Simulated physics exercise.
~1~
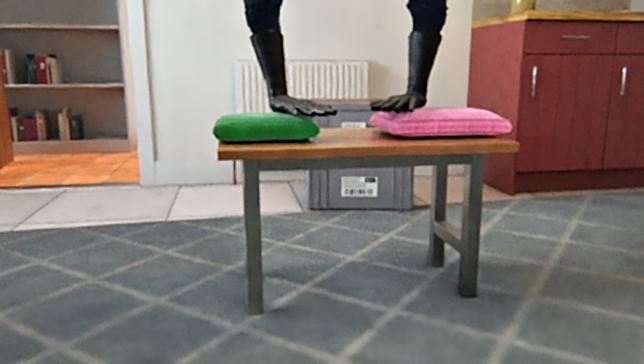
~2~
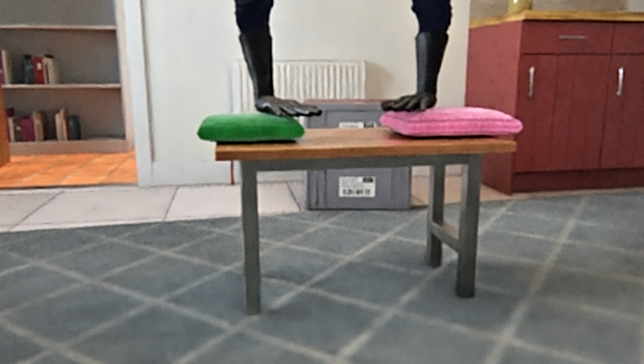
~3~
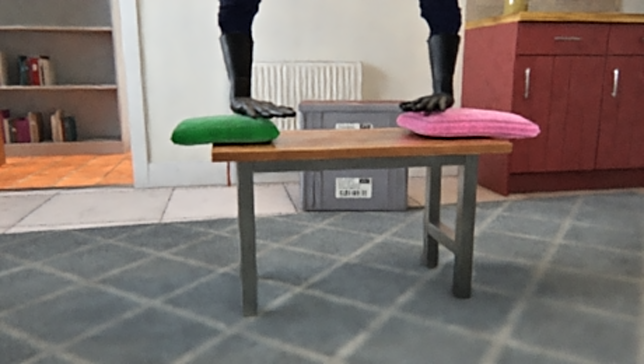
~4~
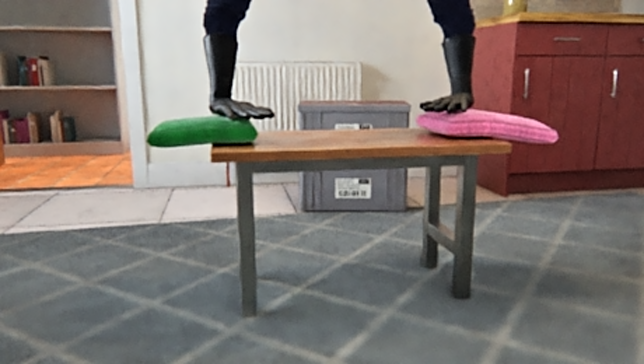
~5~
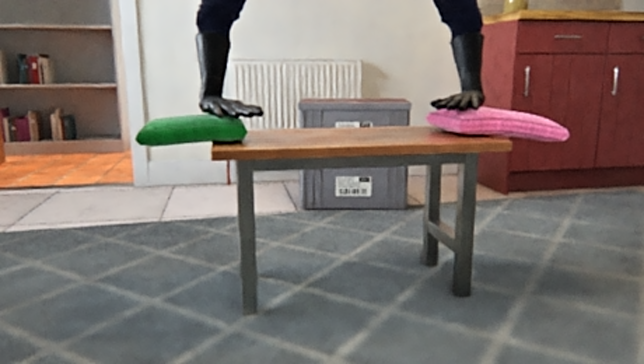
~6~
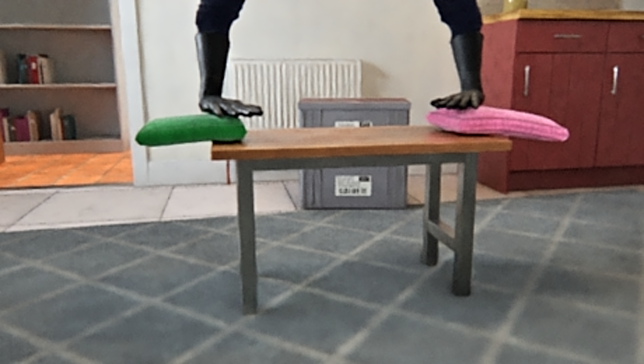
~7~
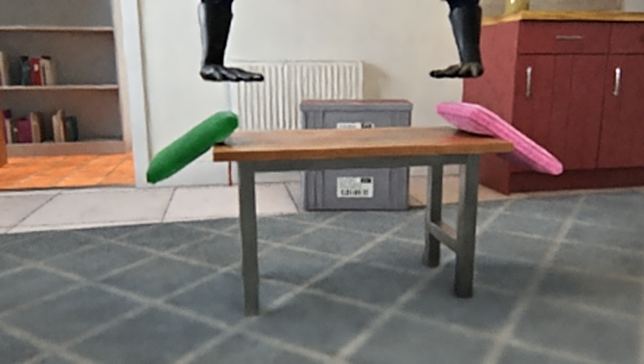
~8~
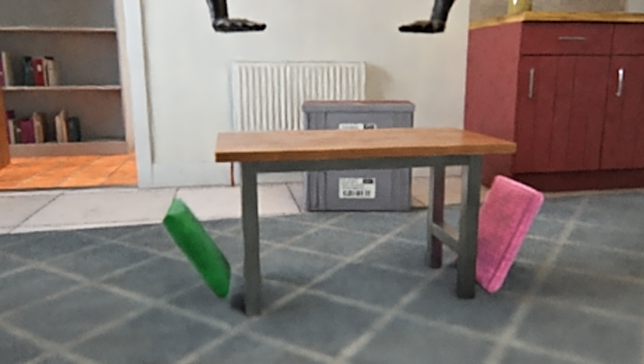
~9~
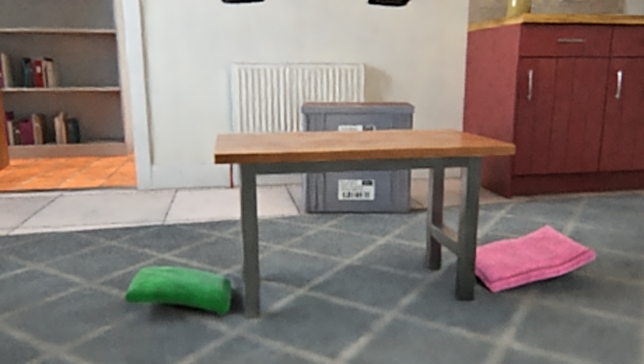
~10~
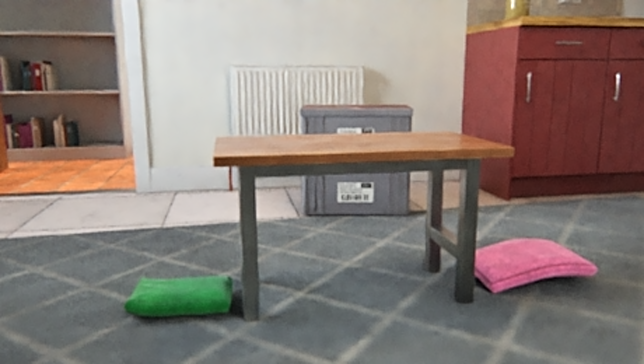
A person's dark-gloved hands press down on a green rice sack and a pink soft bag resting on a wooden-topped bench with grey legs, seen from the front by a slightly swaying camera. Behind it are a grey crate, a white radiator, red cupboards to the right and bookshelves to the left. The hands slide the green sack left and the pink bag right until both jut past the bench ends, then pause. They let go and lift away, and both tip outwards. Each drops off its end and lies on the grey patterned floor, leaving the bench bare.
